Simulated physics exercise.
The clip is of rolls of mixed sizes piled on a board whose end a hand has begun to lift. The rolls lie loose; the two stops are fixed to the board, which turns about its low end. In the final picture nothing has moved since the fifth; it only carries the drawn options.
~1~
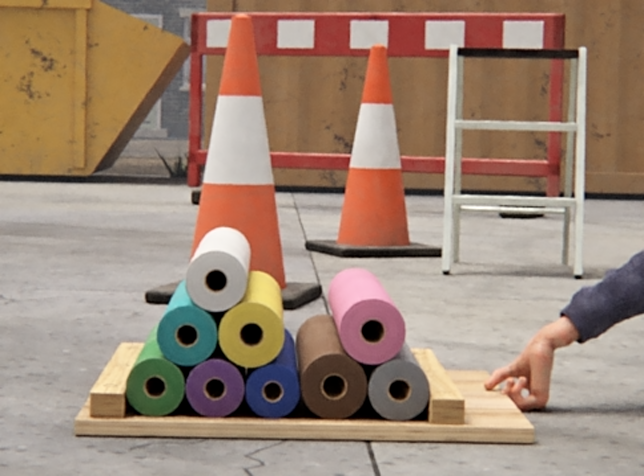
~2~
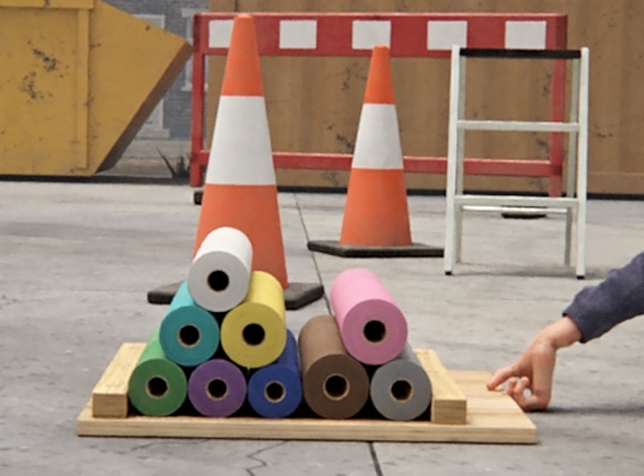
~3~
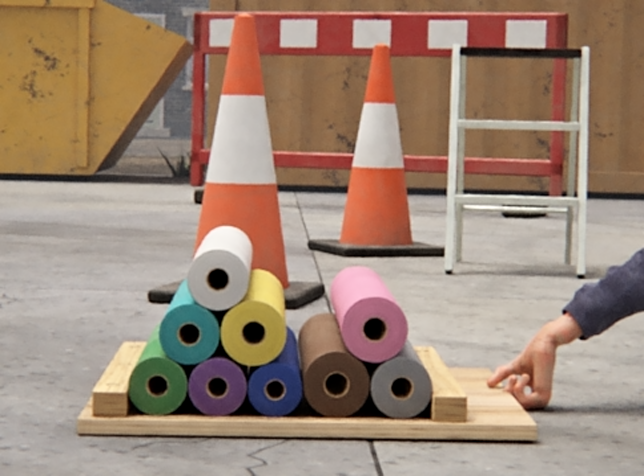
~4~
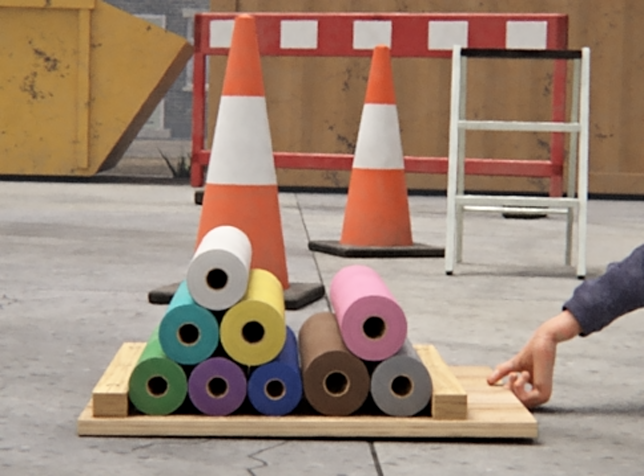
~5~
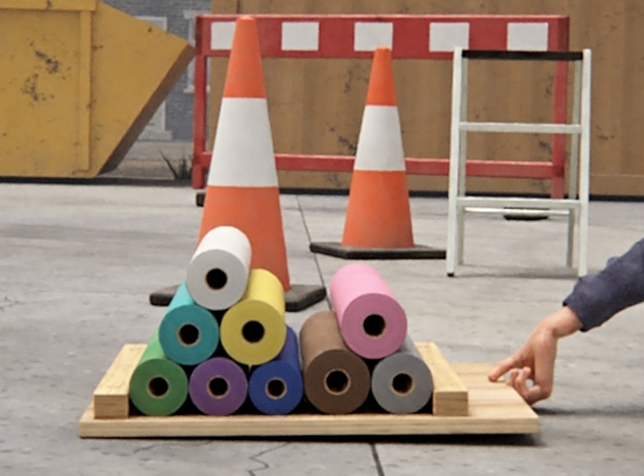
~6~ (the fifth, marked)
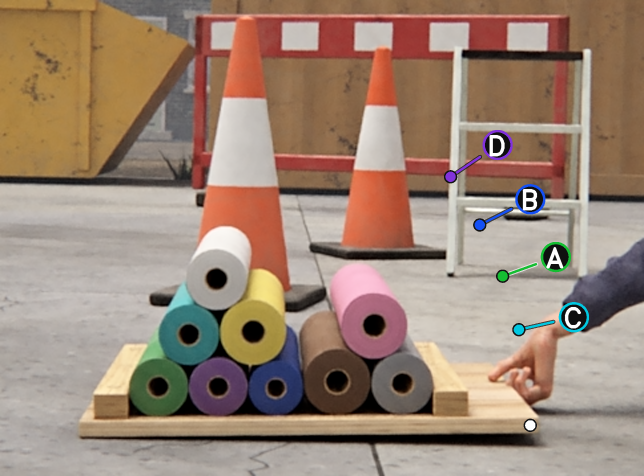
A hand barely lifting the right end of a wooden board stacked with loose coloured rolls, the pile staying in place.
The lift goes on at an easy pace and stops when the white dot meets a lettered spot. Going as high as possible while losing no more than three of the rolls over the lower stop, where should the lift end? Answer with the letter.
Lift it to B and no more.
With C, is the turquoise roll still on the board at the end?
The turquoise roll: Yes.
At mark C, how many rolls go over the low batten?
With C, none.
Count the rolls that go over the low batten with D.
The count is four.
On the marked copy, A at (503, 276); B at (480, 225); C at (519, 330); D at (450, 177); the white dot at (530, 425).
Following B. Soon after the start, board at 17°.
Later, board at 28°.
In the end, board at 28°, three over the low batten (turquoise, yellow, white).
As for the rest, A none over the low batten; C none over the low batten; D four over the low batten (turquoise, yellow, pink, white).
